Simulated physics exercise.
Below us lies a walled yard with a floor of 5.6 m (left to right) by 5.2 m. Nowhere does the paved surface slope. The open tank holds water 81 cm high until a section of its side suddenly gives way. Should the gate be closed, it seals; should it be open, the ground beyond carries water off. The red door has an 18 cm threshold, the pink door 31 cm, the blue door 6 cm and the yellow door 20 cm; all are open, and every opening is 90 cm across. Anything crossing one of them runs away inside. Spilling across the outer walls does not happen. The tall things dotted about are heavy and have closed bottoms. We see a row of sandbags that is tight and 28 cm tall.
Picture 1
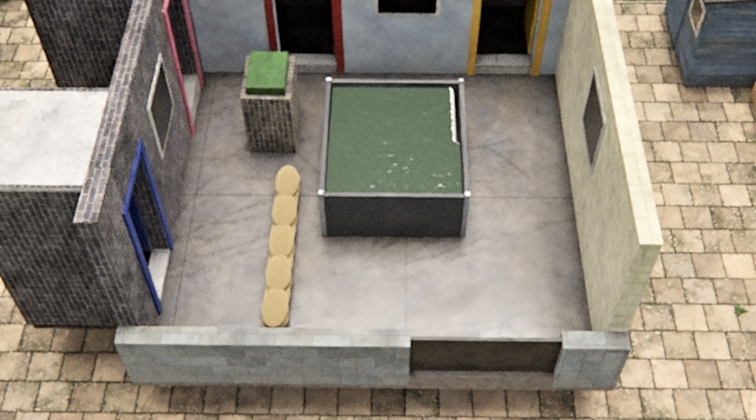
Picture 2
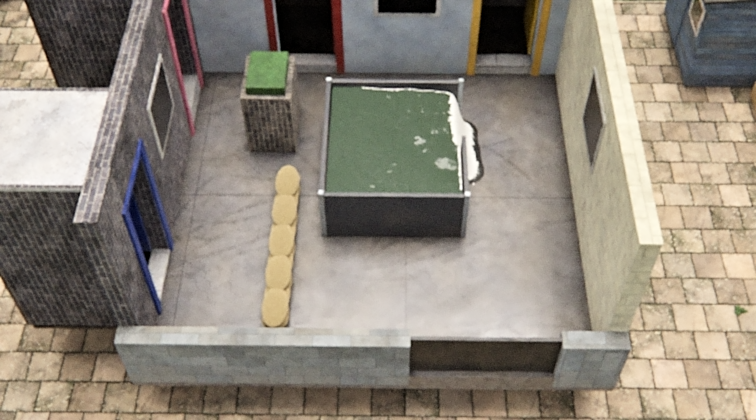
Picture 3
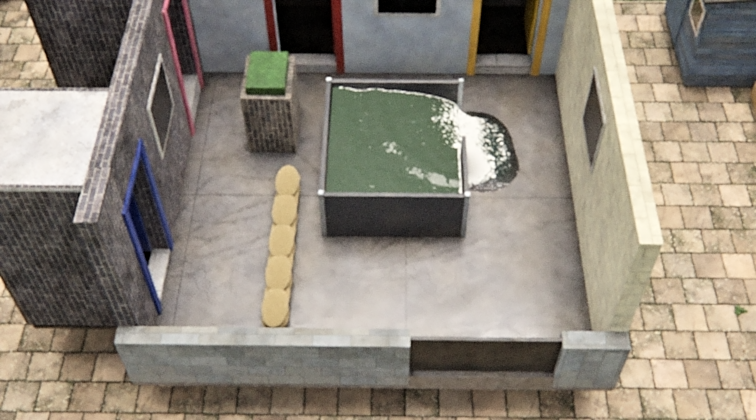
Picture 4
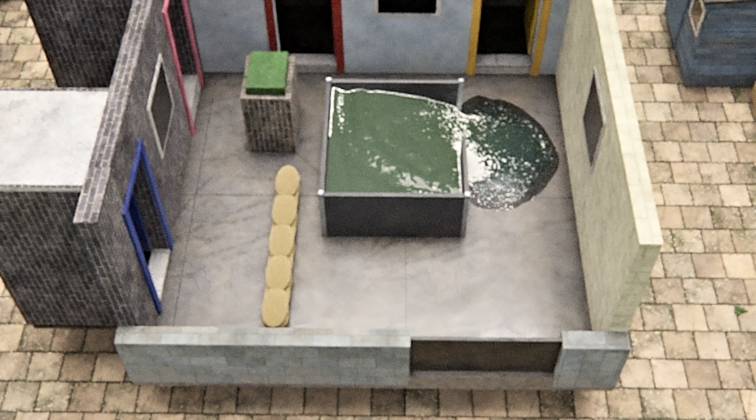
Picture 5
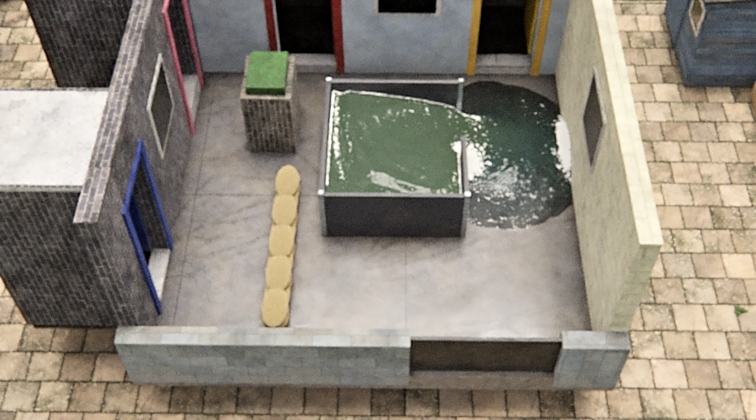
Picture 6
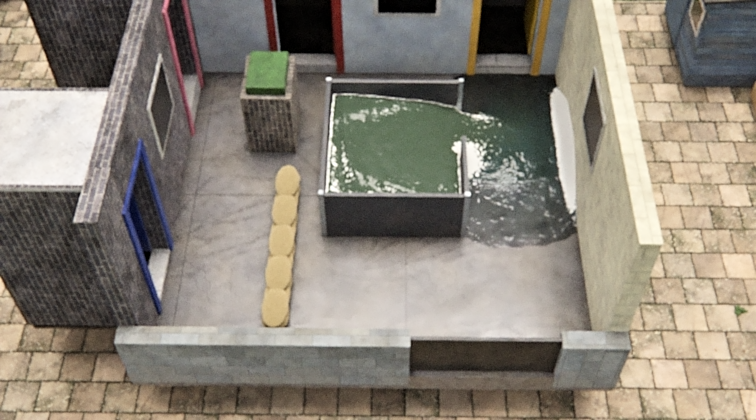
In a walled yard, green water pours from an open tank's right side and spreads to the right wall.
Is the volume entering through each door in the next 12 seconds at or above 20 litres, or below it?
At the red door it looks set to land under the limit. At the pink door it looks set to land under the limit. At the blue door it looks set to land over the limit. At the yellow door it looks set to land over the limit.
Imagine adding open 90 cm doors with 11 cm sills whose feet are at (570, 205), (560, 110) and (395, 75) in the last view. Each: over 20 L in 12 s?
Door 1: Higher; door 2: Higher; door 3: Lower.
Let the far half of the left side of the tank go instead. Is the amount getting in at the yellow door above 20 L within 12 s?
So, yellow door: Within bounds.
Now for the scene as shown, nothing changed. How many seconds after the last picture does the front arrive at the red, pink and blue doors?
Red = 1.8 s, pink = 2.4 s, blue = 3.8 s.
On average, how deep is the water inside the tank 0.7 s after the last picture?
The average depth is around 52 cm.
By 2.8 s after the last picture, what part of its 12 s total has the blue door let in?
By then it's near 0% of the total.
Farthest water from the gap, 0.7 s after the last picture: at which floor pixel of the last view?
About pixel (593, 336).
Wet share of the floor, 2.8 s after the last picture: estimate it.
Around 65 per cent.
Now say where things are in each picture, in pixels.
The first frame shows still water, 81 cm deep, in the open tank at (395, 139).
In the second frame, water pours out at (458, 139) and has run 0.6 m, to (471, 180); typically 7 cm deep outside, 81 cm at the open tank's back.
In the third frame, water pours out at (458, 139) and has run 0.9 m, to (508, 177); typically 12 cm deep outside, 81 cm at the open tank's back.
In the fourth frame, water pours out at (458, 140) and has run 1.4 m, to (552, 164); typically 9 cm deep outside, 78 cm at the open tank's back.
In the fifth frame, water pours out at (458, 140) and has run 1.8 m, to (572, 193); typically 7 cm deep outside, 70 cm at the open tank's back.
In the sixth frame, the front is at (577, 227), 2.1 m from the gap at (458, 140); 4.4 m2 of floor is under water; 69 cm left at the back of the open tank.
Then, 0.7 s after the last picture water covers 20 % of the floor and is deepest (70 cm) near (556, 78); red door not reached, pink door not reached, blue door not reached, yellow door 28 cm at the sill, 2 L in.
Then, 1.5 s after the last picture water covers 40 % of the floor and is deepest (45 cm) near (552, 137); red door not reached, pink door not reached, blue door not reached, yellow door 34 cm at the sill, 46 L in.
Then, 2.8 s after the last picture water covers 65 % of the floor and is deepest (32 cm) near (204, 76); red door 4 cm at the sill, 0 L in, pink door 13 cm at the sill, 0 L in, blue door not reached, yellow door 27 cm at the sill, 106 L in.
Then, 6.3 s after the last picture water covers 95 % of the floor and is deepest (20 cm) near (252, 357); red door 9 cm at the sill, 0 L in, pink door 15 cm at the sill, 0 L in, blue door 10 cm at the sill, 7 L in, yellow door 15 cm at the sill, 130 L in.
Then, 11.3 s after the last picture water covers 95 % of the floor and is deepest (16 cm) near (265, 241); red door 12 cm at the sill, 0 L in, pink door 13 cm at the sill, 0 L in, blue door 12 cm at the sill, 108 L in, yellow door 9 cm at the sill, 130 L in.
